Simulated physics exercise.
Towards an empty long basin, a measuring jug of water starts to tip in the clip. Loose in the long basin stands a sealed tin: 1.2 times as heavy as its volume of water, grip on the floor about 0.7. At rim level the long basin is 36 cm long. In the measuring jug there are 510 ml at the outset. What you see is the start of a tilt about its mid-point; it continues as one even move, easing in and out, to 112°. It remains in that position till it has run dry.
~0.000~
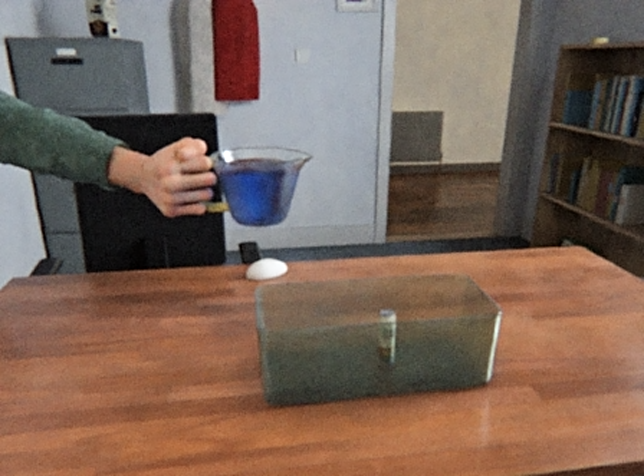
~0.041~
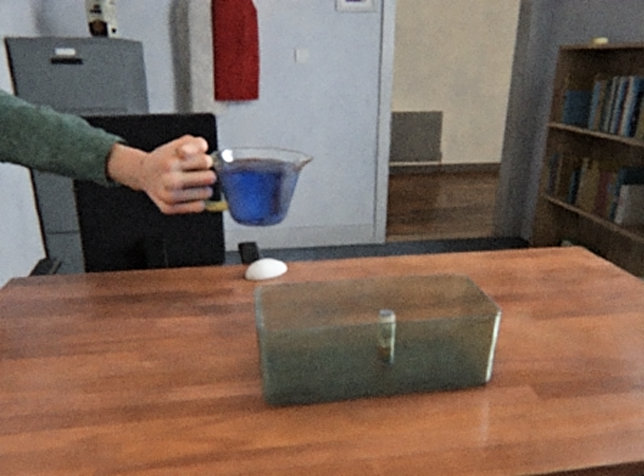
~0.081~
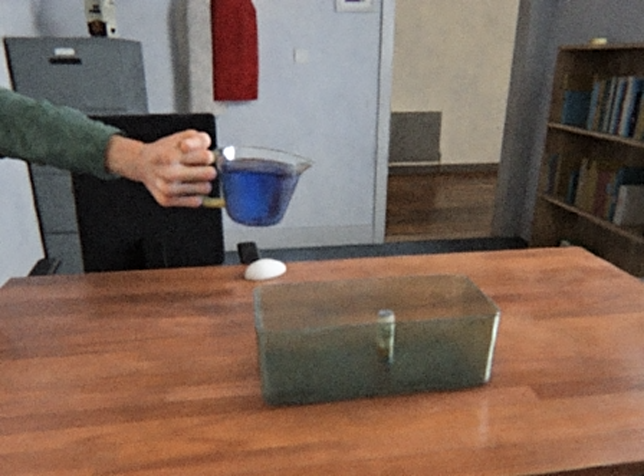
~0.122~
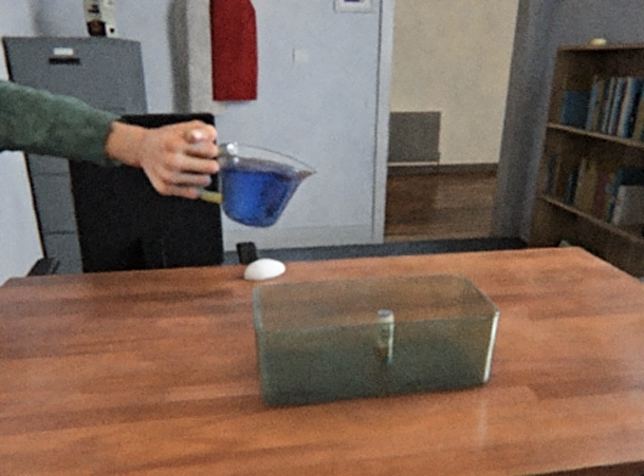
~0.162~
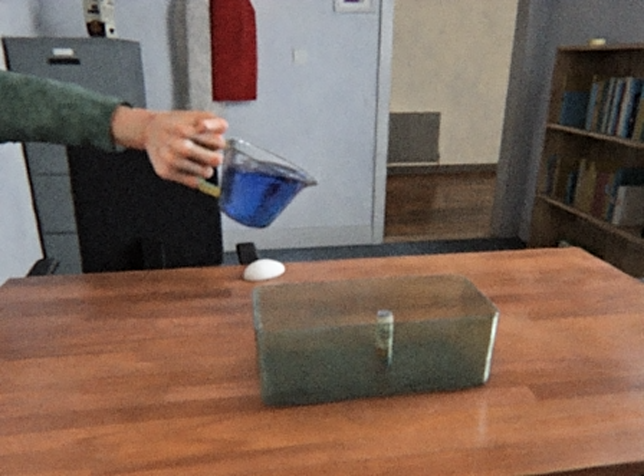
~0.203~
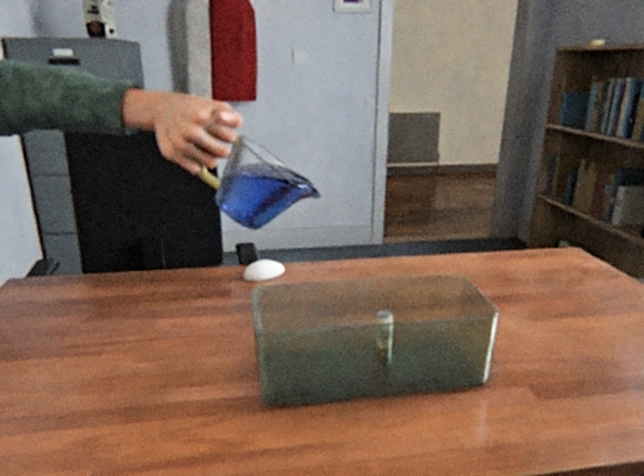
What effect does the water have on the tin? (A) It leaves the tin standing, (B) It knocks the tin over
Answer: A.
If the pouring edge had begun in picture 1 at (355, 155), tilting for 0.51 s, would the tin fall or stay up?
After that, the tin overturns.
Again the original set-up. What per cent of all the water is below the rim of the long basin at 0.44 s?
I'd put it near 36 percent.
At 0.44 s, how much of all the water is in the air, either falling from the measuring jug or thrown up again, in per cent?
About 44 per cent.
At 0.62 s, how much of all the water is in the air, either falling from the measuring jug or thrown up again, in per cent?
Roughly 6 %.
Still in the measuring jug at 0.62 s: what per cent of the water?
Around 0 in a hundred.
After 0.44 s the tilt is 108° and 19 per cent is still to pour; the tin stands where it began.
After 0.62 s the tilt is 112° and 0 per cent is still to pour; the tin leans 4°.
After 0.81 s the tilt is 112° and 0 per cent is still to pour; the tin stands where it began.
After 1.01 s the tilt is 112° and 0 per cent is still to pour; the tin stands where it began.
In the end the tin stands where it began.
